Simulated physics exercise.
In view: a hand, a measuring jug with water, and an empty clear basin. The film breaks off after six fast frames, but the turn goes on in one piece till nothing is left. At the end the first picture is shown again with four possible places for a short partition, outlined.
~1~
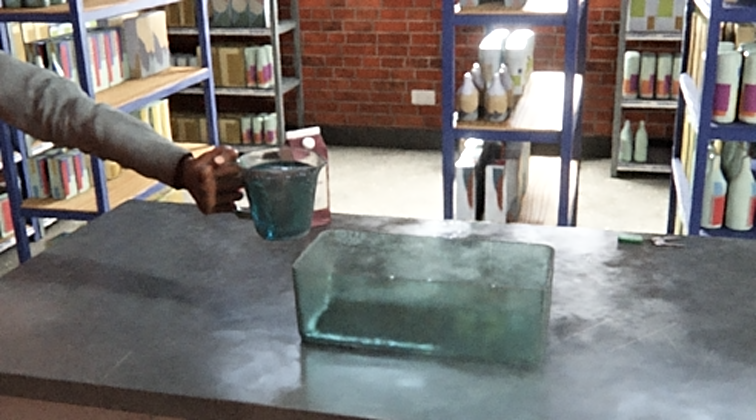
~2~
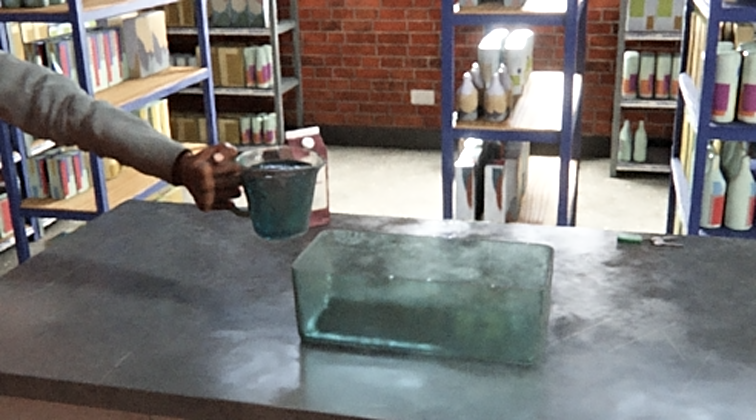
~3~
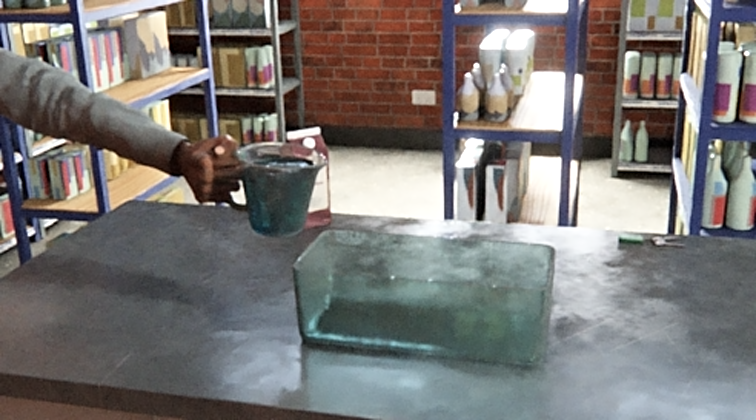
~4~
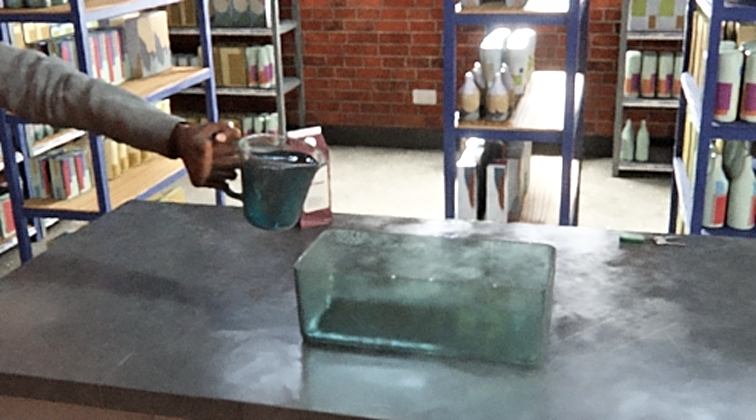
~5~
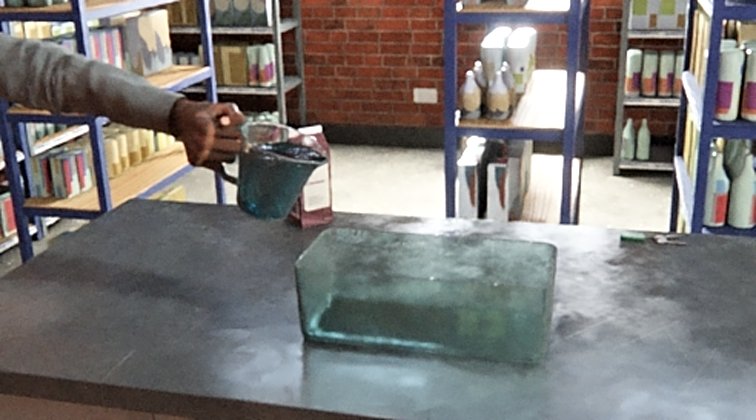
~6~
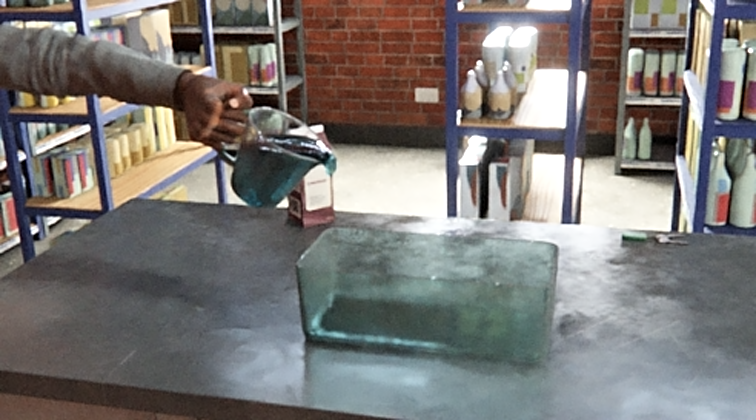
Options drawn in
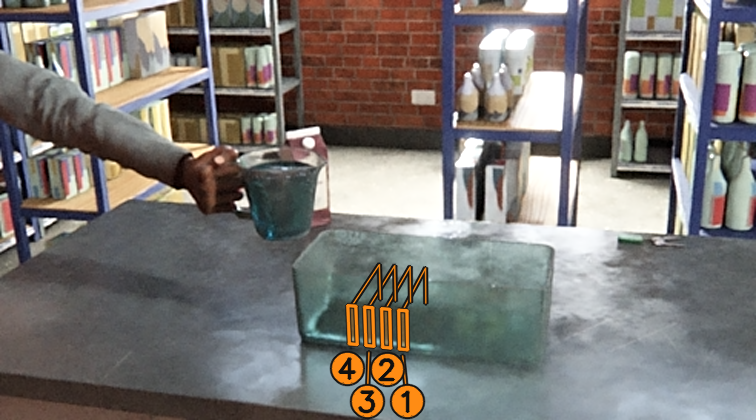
A hand in a grey sleeve reaches in from the left, holding a glass jug of dark bluish-green water above a dark table, seen from slightly above by a steady camera. An empty clear, green-tinted basin sits right of the jug, before a maroon-and-white carton, blue-framed shelves and a brick wall. The hand holds the jug upright, then gradually tilts it rightward until water just crosses its lip.
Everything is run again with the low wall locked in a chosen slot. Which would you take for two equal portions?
The best place is 2.
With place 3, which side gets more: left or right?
The right one.
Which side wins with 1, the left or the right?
The left side.
In orange, 1 at (402, 355); 2 at (385, 353); 3 at (368, 352); 4 at (352, 350).
Choosing 1, about 94 % ends left of the wall and 3 % right of it; 4 % is lost outside.
Choosing 2, about 48 % ends left of the wall and 50 % right of it.
Choosing 3, about 10 % ends left of the wall and 89 % right of it.
Choosing 4, about 4 % ends left of the wall and 95 % right of it.
